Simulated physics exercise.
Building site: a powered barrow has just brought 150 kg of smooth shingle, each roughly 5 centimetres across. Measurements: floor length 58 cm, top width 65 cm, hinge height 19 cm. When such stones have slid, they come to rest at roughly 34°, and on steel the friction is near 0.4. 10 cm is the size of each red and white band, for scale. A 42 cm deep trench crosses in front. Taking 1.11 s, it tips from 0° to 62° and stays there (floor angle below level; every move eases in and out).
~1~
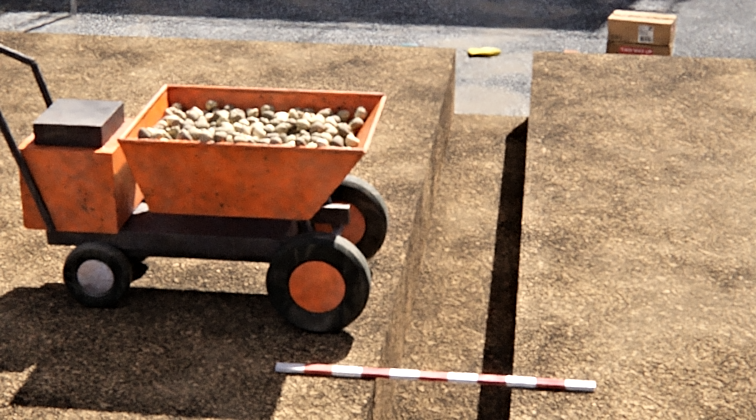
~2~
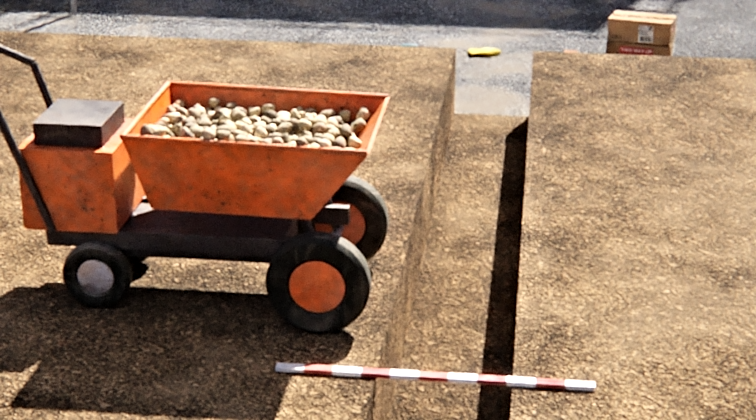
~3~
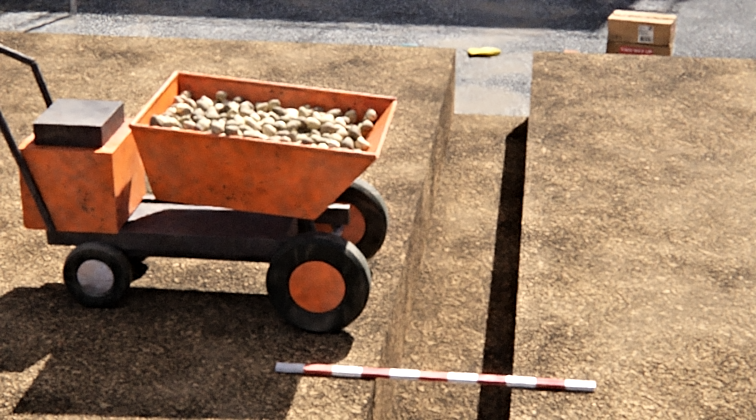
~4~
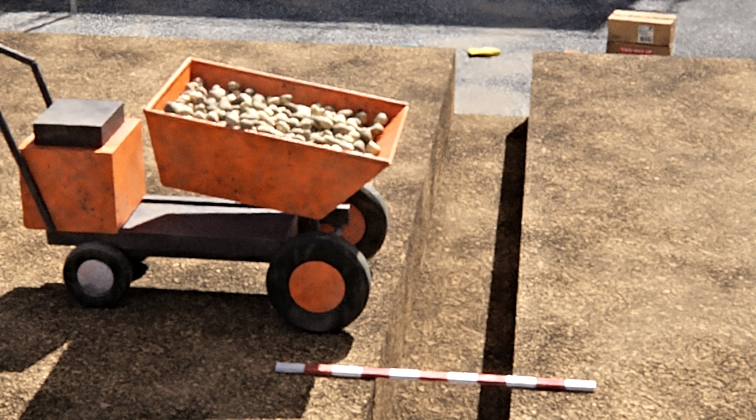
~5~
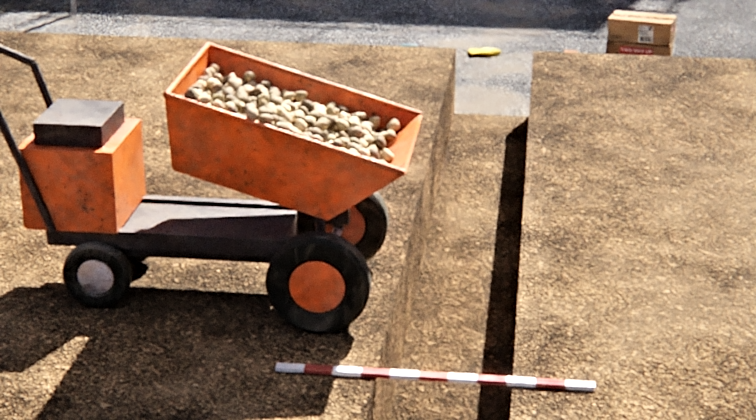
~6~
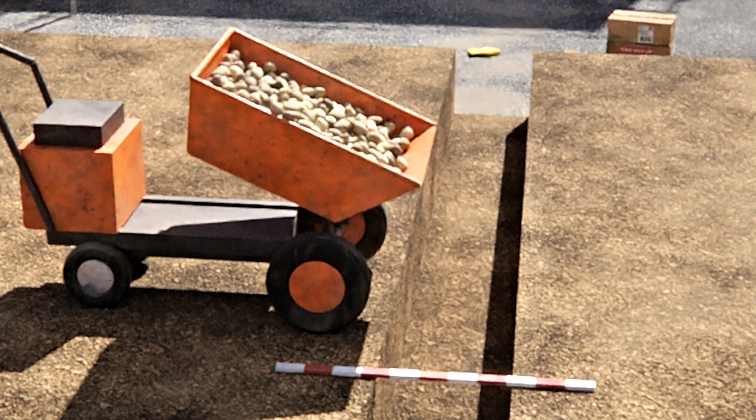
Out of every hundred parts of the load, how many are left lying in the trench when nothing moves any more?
Around 46 in every hundred.
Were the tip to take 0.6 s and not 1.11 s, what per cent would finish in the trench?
In that case, around 35%.
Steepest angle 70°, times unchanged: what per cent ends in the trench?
In that case around 45 percent.
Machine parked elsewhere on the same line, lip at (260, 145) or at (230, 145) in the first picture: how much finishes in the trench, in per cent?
First spot about 90, second spot about 75 per cent.
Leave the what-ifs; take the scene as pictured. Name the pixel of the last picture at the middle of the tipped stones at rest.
Centre estimate: Around (522, 303).
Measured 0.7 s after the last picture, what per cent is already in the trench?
By that moment, roughly 10 per cent of the load.
Then, 0.4 s after the last picture the floor is at 52°, 100 % in the tray; the foremost stones are at (462, 210).
Then, 0.7 s after the last picture the floor is at 62°, 71 % in the tray, 12 % in the trench, 17 % past the trench; the foremost stones are at (582, 322).
Then, 1.1 s after the last picture the floor is at 62°, 38 % in the tray, 17 % in the trench, 45 % past the trench; the foremost stones are at (714, 317).
Then, 3.0 s after the last picture the floor is at 62°, 8 % in the tray, 46 % in the trench, 47 % past the trench; the foremost stones are past the picture's edge.
